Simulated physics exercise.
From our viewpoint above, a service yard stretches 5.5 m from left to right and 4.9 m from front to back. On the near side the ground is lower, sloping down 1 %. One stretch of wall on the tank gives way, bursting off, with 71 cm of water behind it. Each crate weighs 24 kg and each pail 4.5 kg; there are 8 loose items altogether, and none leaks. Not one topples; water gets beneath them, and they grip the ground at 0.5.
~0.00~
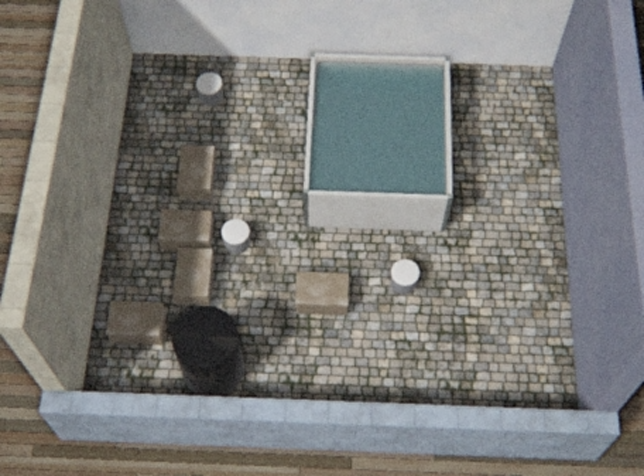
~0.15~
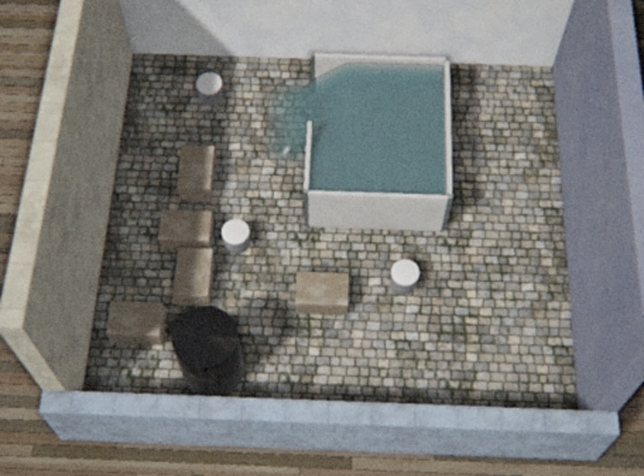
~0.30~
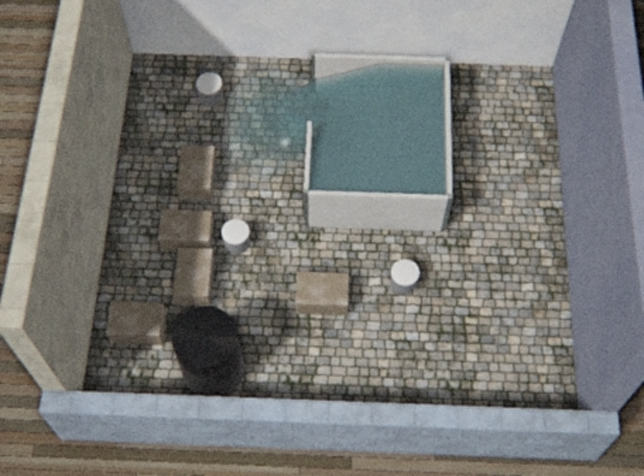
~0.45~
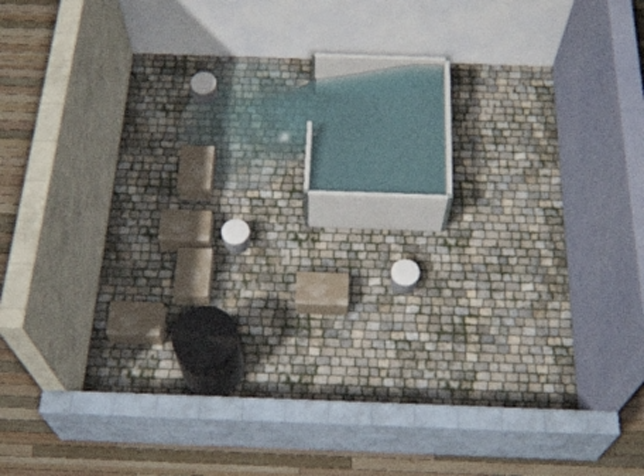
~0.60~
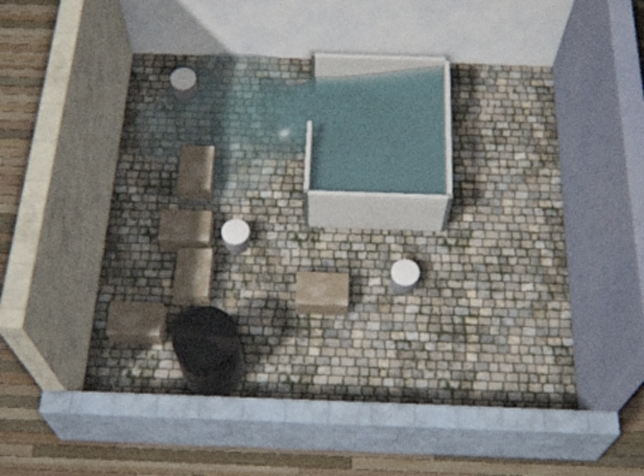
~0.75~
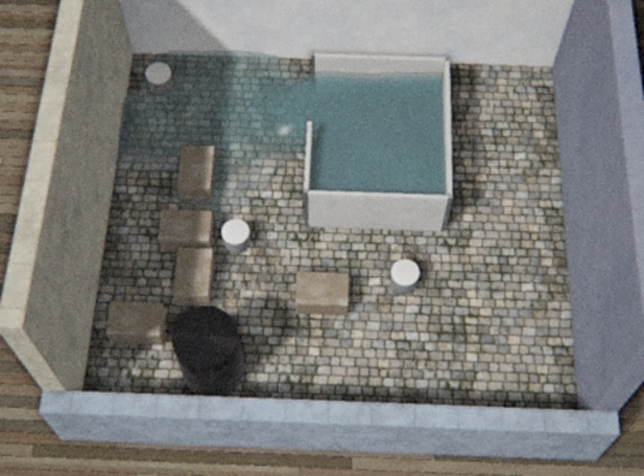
In a walled, stone-paved service yard, a white-sided tank of blue-green water stands near the back wall among scattered crates and pails. Part of its left side gives way, and water spreads leftward across the paving toward the left wall. The rear-left pail shifts left, while the other objects stay put.
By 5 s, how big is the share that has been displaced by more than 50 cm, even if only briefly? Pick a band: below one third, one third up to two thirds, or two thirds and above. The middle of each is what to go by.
The share is two thirds and above.
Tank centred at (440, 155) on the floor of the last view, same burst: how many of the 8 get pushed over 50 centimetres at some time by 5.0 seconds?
Then the count would be 6.
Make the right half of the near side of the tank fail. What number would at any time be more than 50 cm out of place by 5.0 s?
The answer then is 2.
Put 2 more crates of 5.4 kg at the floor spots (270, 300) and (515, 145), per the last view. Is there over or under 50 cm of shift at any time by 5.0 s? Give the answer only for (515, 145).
I'd say it comes out inside the limit.
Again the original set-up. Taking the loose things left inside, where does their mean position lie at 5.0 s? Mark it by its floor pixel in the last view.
About (274, 314).
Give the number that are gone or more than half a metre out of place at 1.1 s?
My count gives 1.
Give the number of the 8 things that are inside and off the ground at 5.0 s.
At that time, 3.
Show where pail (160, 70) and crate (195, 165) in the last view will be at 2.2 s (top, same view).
First near (164, 99), second near (134, 227).
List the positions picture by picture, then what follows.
A pail at (209, 83) rests on the ground; a crate at (196, 167), on the bottom; water covers 3.2 m2; 0 of 8 have shifted, in the first picture.
A pail at (209, 83) rests on the ground; a crate at (196, 167) rests on the ground; 3.8 m2 under water; 0 of 8 have shifted, in the second picture.
A pail at (209, 83) rests on the ground; a crate at (196, 167) rests on the ground; 4.7 m2 under water; 0 of 8 have shifted, in the third picture.
A pail at (204, 82), on the bottom, 7 cm from its start; a crate at (196, 167) rests on the ground; water covers 5.6 m2; 1 of 8 have shifted, in the fourth picture.
A pail at (183, 78), on the bottom, 34 cm from its start; a crate at (196, 167) rests on the ground; water covers 6.6 m2; 1 of 8 have shifted, in the fifth picture.
A pail at (158, 72), on the bottom, 68 cm from its start; a crate at (196, 167) rests on the ground; water covers 7.4 m2; 1 of 8 have shifted, in the sixth picture.
After 1.1 s 1 of 8 are over 50 cm from their spots; 1 afloat.
After 2.2 s 2 of 8 are over 50 cm from their spots; 1 afloat.
After 3.5 s 6 of 8 are over 50 cm from their spots; 3 afloat.
After 5.0 s 6 of 8 are over 50 cm from their spots, and 6 have been at some point; 3 afloat.
